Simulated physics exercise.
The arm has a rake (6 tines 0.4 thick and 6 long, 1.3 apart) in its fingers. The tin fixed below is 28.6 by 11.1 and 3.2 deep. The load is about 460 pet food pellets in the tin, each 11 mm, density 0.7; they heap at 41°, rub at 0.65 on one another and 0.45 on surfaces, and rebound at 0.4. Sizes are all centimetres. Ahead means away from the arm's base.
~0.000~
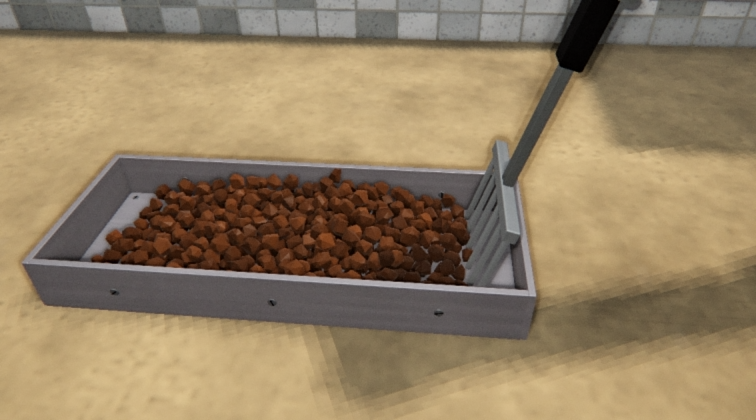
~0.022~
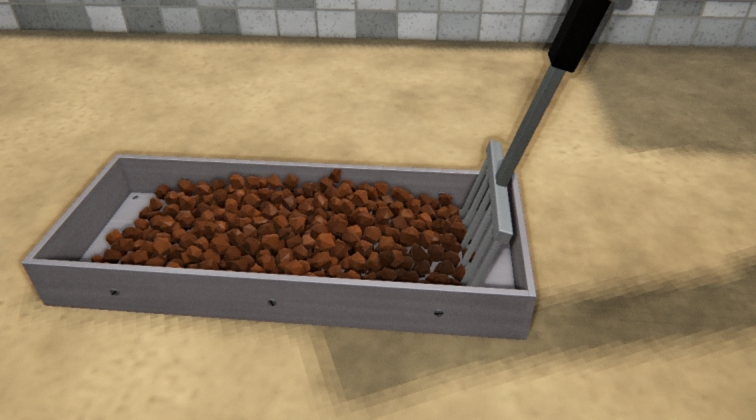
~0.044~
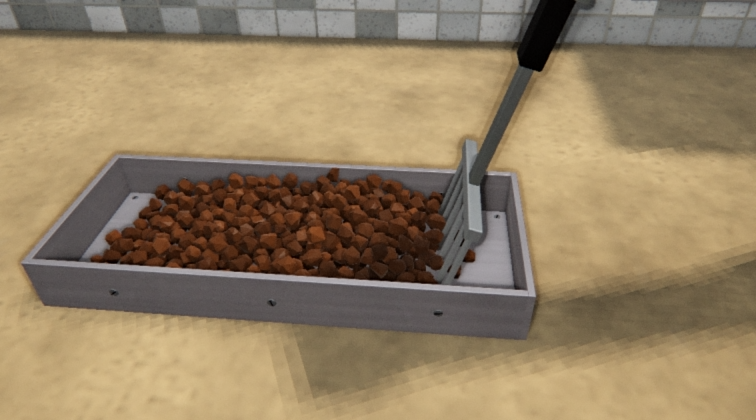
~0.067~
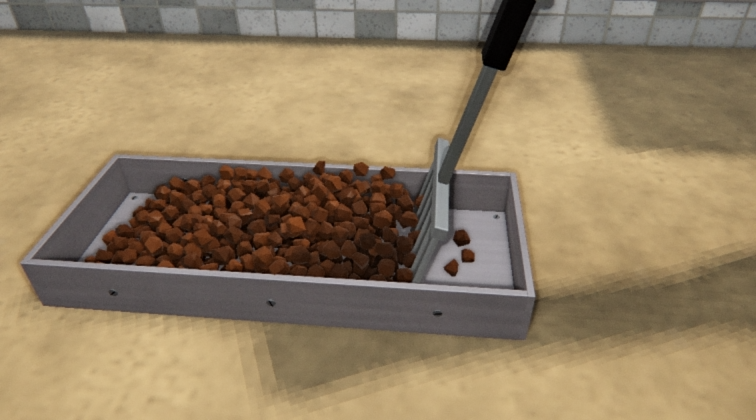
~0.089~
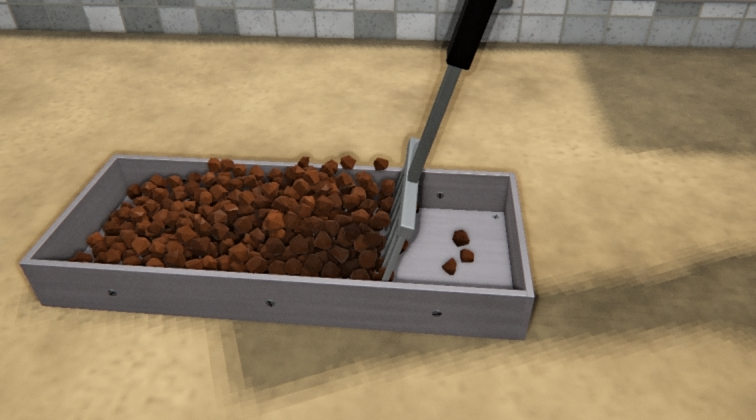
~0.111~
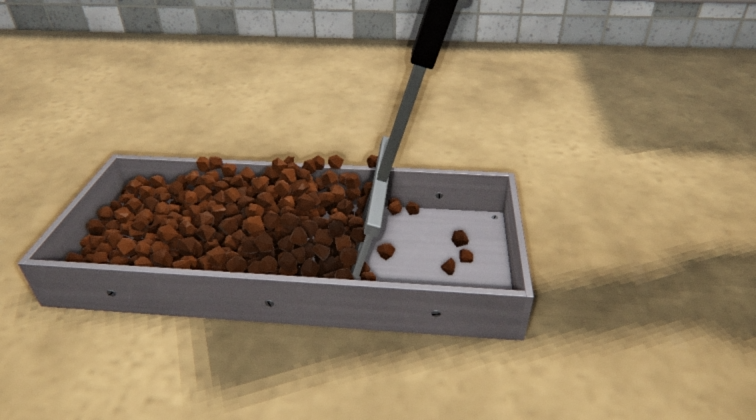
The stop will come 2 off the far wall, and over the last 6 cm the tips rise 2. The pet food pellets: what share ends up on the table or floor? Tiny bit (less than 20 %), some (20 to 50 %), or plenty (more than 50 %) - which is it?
Plenty.
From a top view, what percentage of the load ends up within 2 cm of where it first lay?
5 %.
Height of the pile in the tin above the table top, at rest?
It reaches some 4.0 cm above the table.
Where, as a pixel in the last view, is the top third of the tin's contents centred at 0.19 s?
The top third is centred near (230, 207) in the last picture.
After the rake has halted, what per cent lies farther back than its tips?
Roughly 35 per cent of the load ends behind the tips.
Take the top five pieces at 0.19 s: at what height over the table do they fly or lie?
I'd say close to 7 cm.
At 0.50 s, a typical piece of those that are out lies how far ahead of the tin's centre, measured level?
It's some 24 centimetres.
By 0.19 s, sloping 74°, highest piece 7 above the table; 454 in the tin, 1 on the table or floor, 3 in flight or on the tool.
By 0.26 s, sloping 74°, highest piece 10 above the table; 408 in the tin, 7 on the table or floor, 43 in flight or on the tool.
By 0.50 s, sloping 74°, highest piece 15 above the table; 260 on the table or floor, 196 in the tin, 2 in flight or on the tool.
By 1.20 s, sloping 74°, highest piece 4 above the table; 262 on the table or floor, 196 in the tin.
Final count, 262 on the table or floor, 196 in the tin. That is 57 % on the table or floor.
